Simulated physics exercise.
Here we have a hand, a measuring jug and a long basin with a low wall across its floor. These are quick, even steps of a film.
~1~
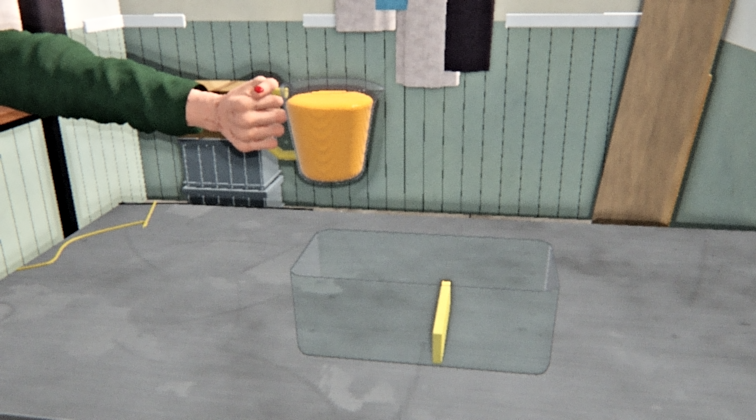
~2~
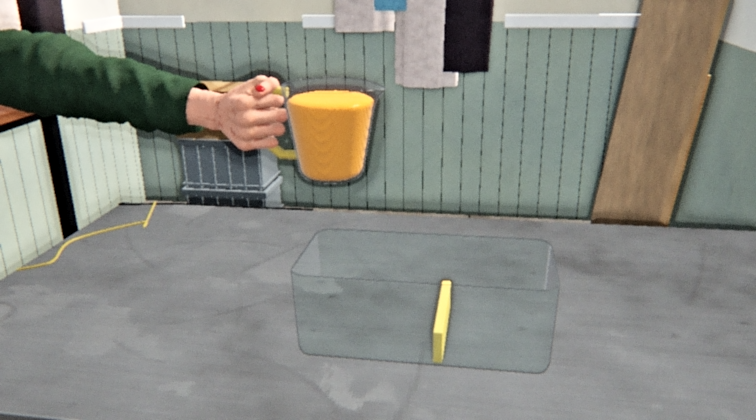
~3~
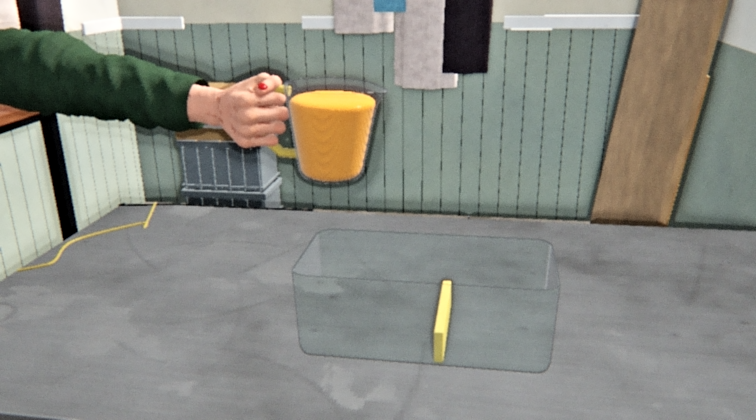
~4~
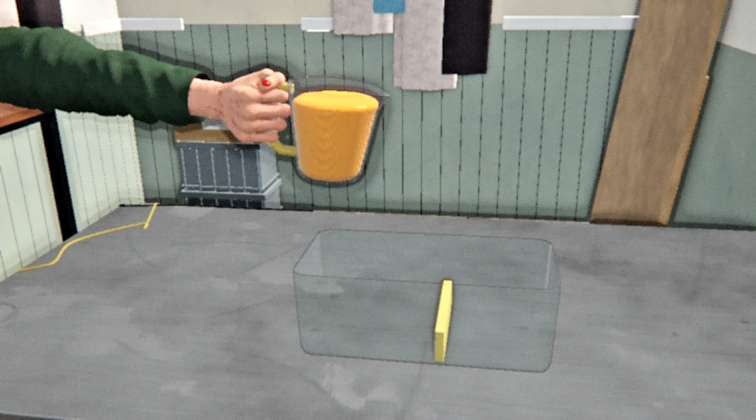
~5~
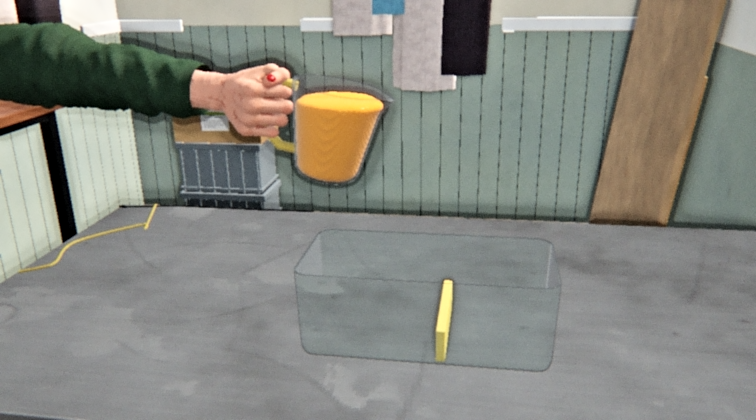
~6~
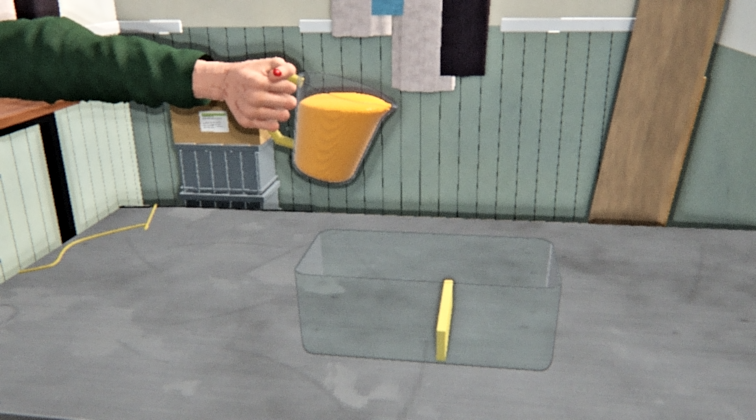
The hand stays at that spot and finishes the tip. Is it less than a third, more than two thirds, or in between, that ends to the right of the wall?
It comes to from a third to two thirds.
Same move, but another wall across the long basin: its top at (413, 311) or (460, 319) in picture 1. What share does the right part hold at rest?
First some 85, then 25 per cent.
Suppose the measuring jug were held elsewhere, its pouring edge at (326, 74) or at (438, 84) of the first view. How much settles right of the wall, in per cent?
Roughly 5 per cent, and 90 per cent.
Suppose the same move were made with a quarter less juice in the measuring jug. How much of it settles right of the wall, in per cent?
Near 30 %.
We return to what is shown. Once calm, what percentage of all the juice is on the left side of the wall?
Close to 50 per cent.
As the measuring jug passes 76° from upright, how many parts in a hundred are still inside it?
About 65 per cent.
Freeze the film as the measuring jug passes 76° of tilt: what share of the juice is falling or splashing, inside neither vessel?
Close to 25 per cent.
A moment on, the measuring jug is tipped on its side and 64 per cent is still to pour, 2 is left of the wall and 8 right of it.
Next, the measuring jug is tipped right over and 11 per cent is still to pour, 26 is left of the wall and 46 right of it.
Then the measuring jug is tipped right over and 0 per cent is still to pour, 50 is left of the wall and 47 right of it.
Later the measuring jug is tipped right over and 0 per cent is still to pour, 51 is left of the wall and 48 right of it.
At rest 51 per cent lies left of the wall, 48 right of it and 1 outside.
